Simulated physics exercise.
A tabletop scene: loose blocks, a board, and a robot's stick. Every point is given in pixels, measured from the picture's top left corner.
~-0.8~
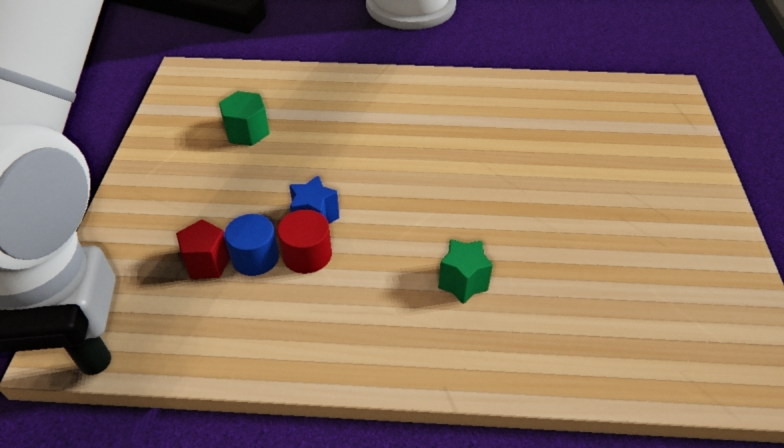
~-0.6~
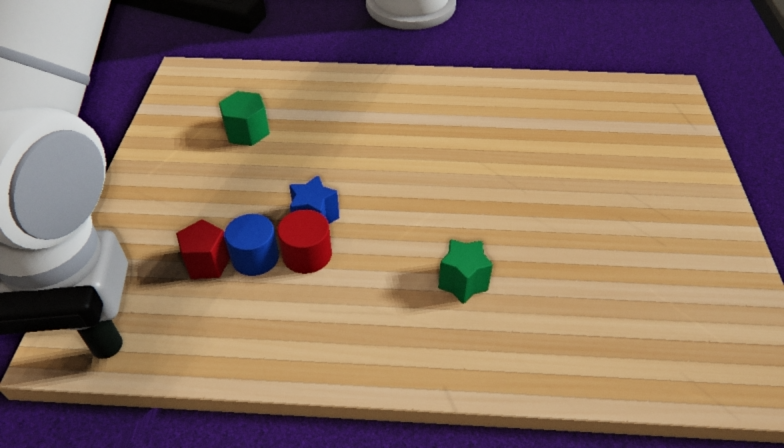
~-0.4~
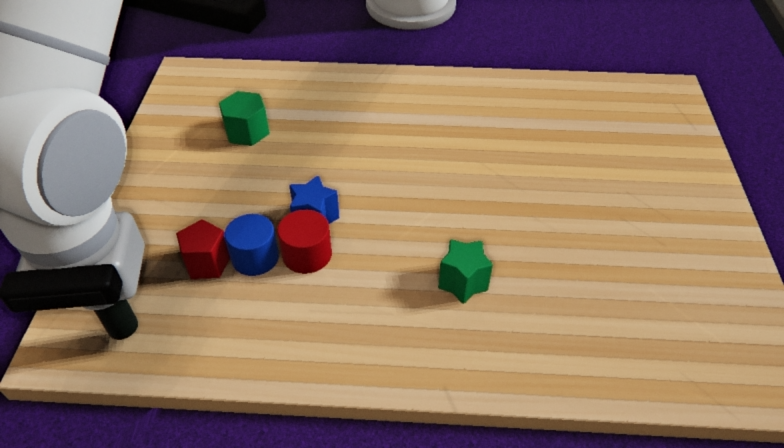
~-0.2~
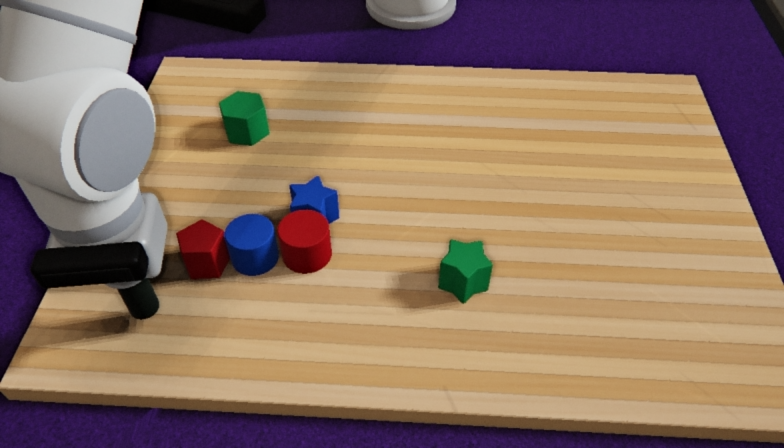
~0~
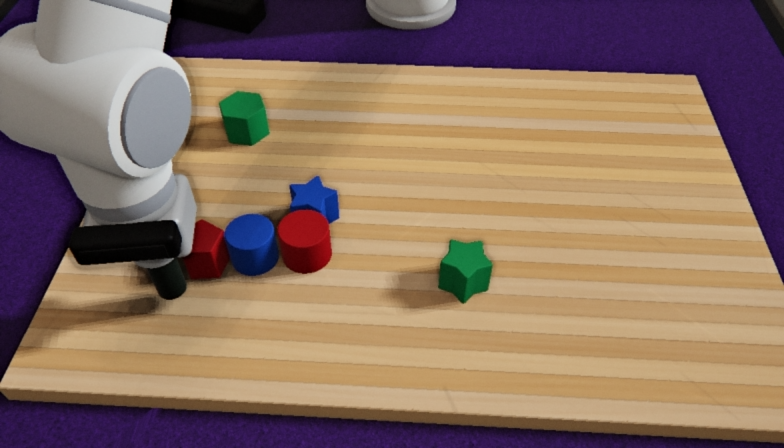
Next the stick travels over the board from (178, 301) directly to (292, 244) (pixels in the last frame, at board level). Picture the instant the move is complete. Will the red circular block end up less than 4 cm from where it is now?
My answer is yes.
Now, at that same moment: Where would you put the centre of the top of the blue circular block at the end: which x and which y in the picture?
Its top middle is near (297, 191).
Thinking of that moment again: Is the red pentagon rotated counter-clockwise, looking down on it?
I believe so.
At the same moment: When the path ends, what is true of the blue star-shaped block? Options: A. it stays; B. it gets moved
The one that fits is B, it gets moved.
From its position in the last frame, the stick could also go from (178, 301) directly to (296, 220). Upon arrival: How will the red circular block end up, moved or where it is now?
Well, the red circular block shifts from its place.
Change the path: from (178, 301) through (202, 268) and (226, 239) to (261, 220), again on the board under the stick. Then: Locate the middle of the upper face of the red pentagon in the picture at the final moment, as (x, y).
The spot you're after is about (260, 169) in the image.
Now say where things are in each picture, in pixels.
In the first frame, stick's lower end (96, 362); red pentagon (199, 237); blue circular block (249, 231); red circular block (303, 227); blue star-shaped block (311, 193).
In the second frame, stick (107, 346); blocks still.
In the third frame, stick (123, 328); blocks still.
In the fourth frame, stick (145, 308); blocks still.
In the fifth frame, stick (173, 289); red pentagon (199, 237); blue circular block (249, 231); red circular block (303, 227); blue star-shaped block (311, 193).
On the path given first. One third of the way, stick (215, 268); red pentagon (204, 229), turned 20° anticlockwise.
Two thirds of the way, stick (254, 249); red pentagon (205, 227), turned 25° anticlockwise; blue circular block (276, 211); red circular block (322, 223); blue star-shaped block (315, 191), turned 20° anticlockwise.
At the end, stick (290, 232); red pentagon (205, 227), turned 25° anticlockwise; blue circular block (297, 191); red circular block (326, 223); blue star-shaped block (334, 177), turned 20° anticlockwise.
